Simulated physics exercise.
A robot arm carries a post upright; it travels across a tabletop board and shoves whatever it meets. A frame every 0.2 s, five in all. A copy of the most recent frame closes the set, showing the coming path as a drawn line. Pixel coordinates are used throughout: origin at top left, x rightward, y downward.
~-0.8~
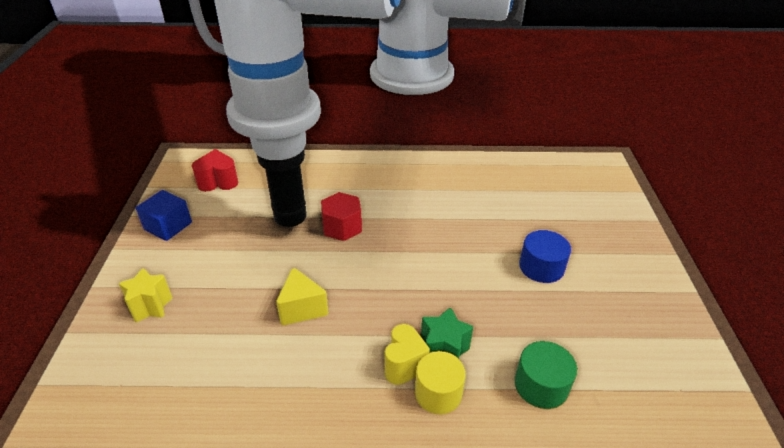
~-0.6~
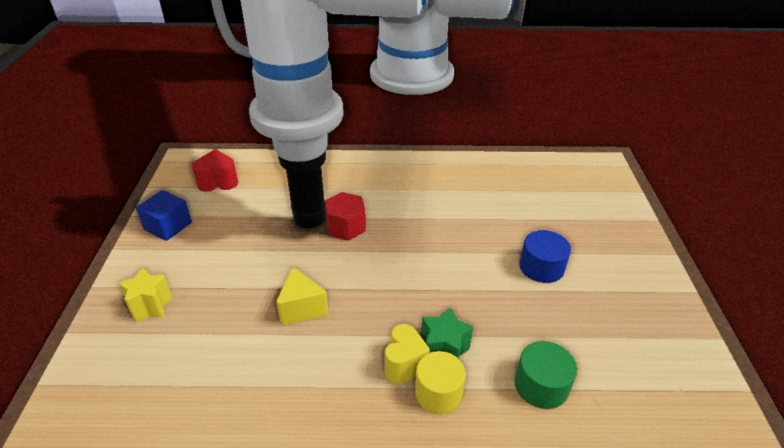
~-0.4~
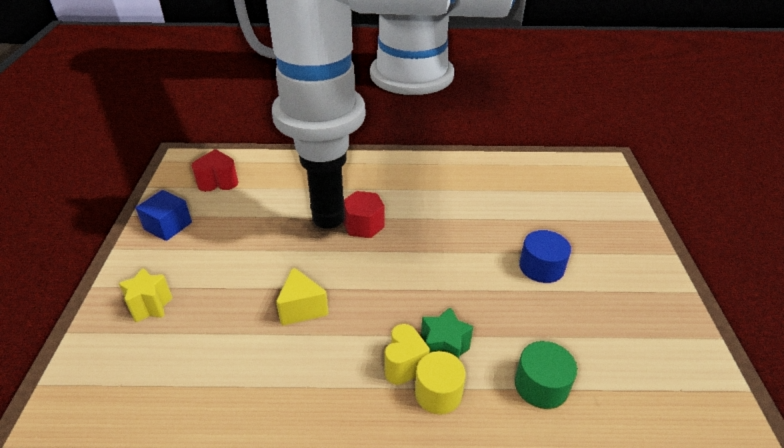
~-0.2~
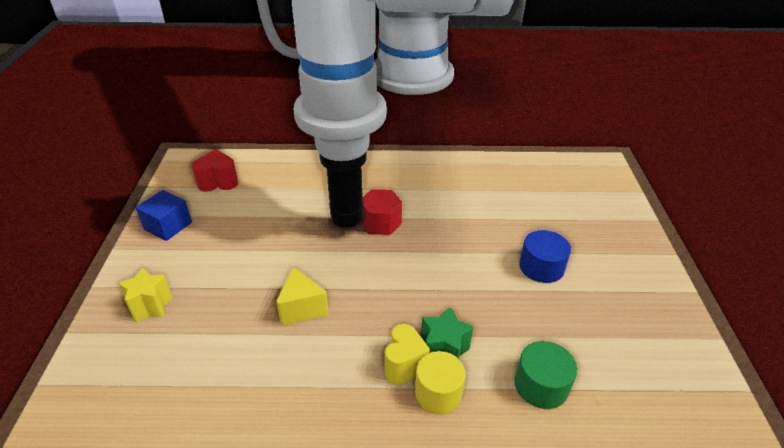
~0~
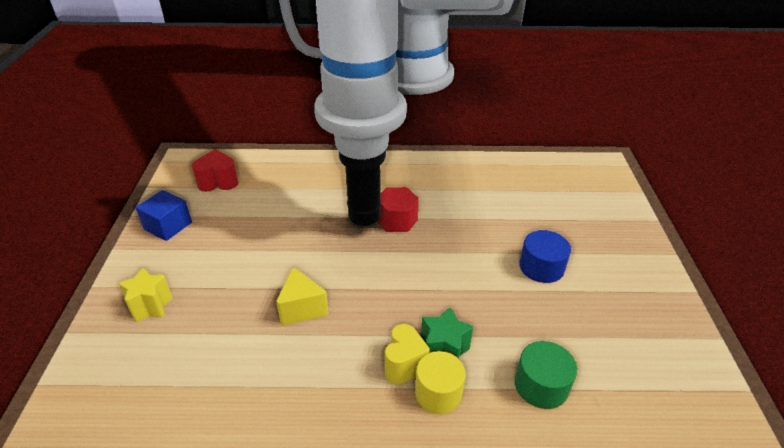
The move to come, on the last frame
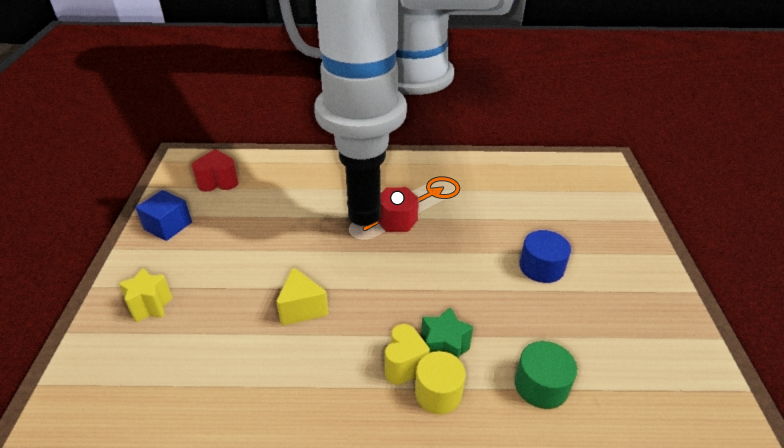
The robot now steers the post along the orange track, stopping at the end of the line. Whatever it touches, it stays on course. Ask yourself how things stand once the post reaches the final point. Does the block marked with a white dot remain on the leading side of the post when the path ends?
Going by the path, no.
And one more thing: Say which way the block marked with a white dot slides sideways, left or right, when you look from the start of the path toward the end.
Taking start-to-end as forward, the block's sideways shift goes to the right.
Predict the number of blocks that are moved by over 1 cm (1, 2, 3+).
Blocks moved: One.
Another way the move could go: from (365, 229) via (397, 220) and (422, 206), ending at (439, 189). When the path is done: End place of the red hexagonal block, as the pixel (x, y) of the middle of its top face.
In the picture, that point is around (470, 179).
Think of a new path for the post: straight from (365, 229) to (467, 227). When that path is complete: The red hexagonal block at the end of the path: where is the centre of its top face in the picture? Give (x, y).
That would be at about pixel (469, 183).
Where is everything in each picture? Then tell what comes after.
Post tip (290, 218); block tops, red hexagonal block (341, 205), in the first picture.
Post (310, 219); red hexagonal block (345, 204), in the second picture.
Post (329, 219); red hexagonal block (363, 203), in the third picture.
Post (347, 218); red hexagonal block (381, 200), in the fourth picture.
Post (364, 216); red hexagonal block (397, 198), in the fifth picture.
Path on the board, straight from (365, 229) to (443, 187); the dot is on the red hexagonal block.
On the path given first. One third of the way, post (392, 201); red hexagonal block (427, 190), turned 30° clockwise.
Two thirds of the way, post (419, 188); red hexagonal block (455, 184), turned 65° clockwise.
At the end, post (444, 176); red hexagonal block (472, 181), turned 115° clockwise.
